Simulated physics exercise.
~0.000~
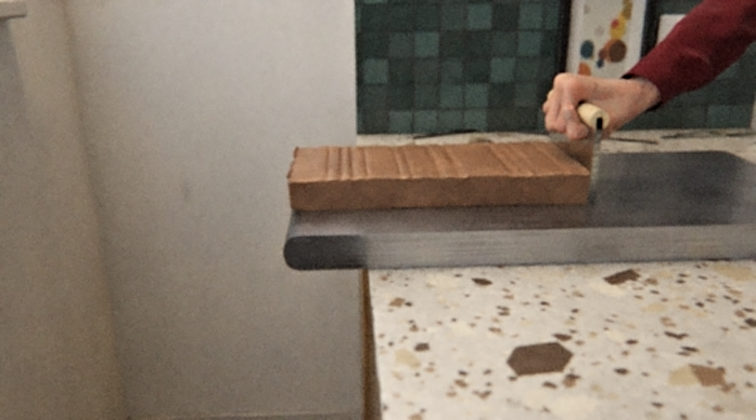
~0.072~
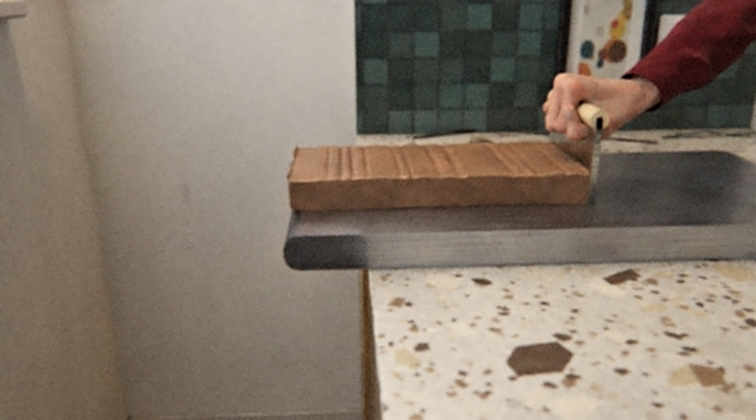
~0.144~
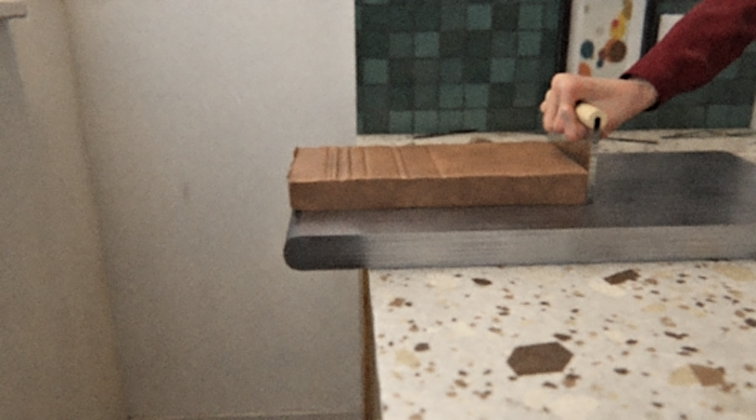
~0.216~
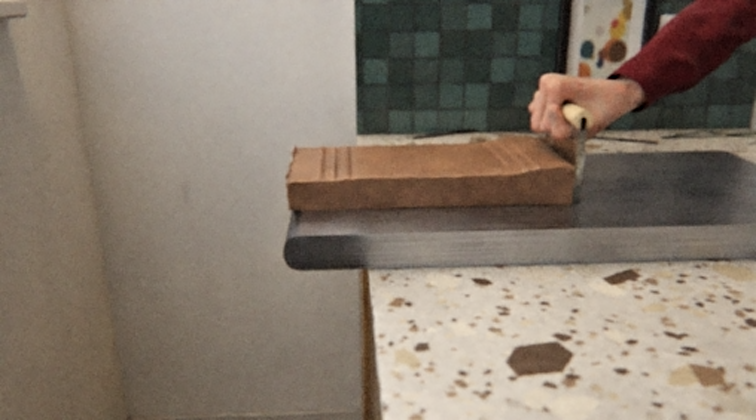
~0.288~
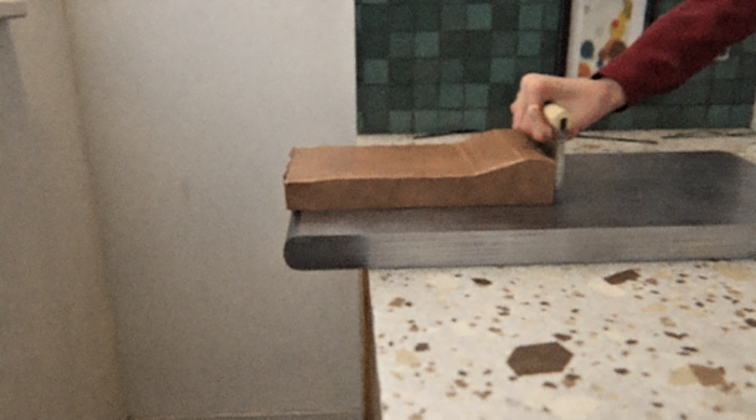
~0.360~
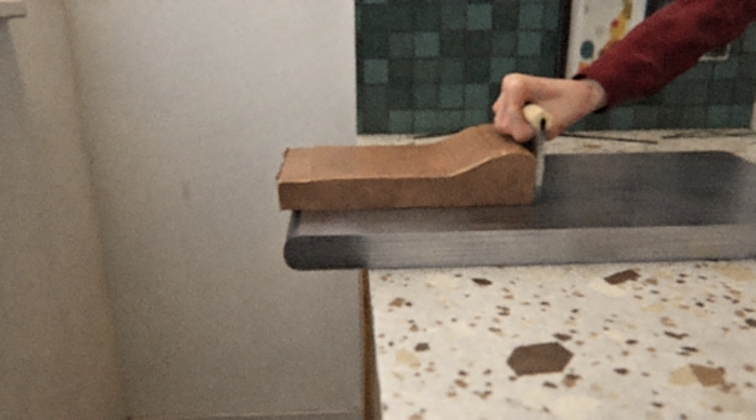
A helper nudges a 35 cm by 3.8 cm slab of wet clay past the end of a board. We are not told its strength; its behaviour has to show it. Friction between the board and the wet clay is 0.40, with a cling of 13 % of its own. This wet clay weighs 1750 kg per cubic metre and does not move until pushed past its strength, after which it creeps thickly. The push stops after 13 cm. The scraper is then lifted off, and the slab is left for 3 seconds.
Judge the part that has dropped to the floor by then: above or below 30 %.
Amount dropped to the floor by then: Shy of 30 in a hundred.
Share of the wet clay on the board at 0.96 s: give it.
It works out at roughly 80 percent.
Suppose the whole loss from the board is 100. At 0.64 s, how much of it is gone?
The figure is about 100 %.
By 0.64 s, 80 % lies on the board and 0 % has fallen.
By 0.96 s, 80 % lies on the board and 19 % has fallen.
By 1.29 s, 80 % lies on the board and 19 % has fallen.
By 1.62 s, 80 % lies on the board and 19 % has fallen.
By 3.62 s, at the end, 80 % lies on the board and 19 % has fallen.
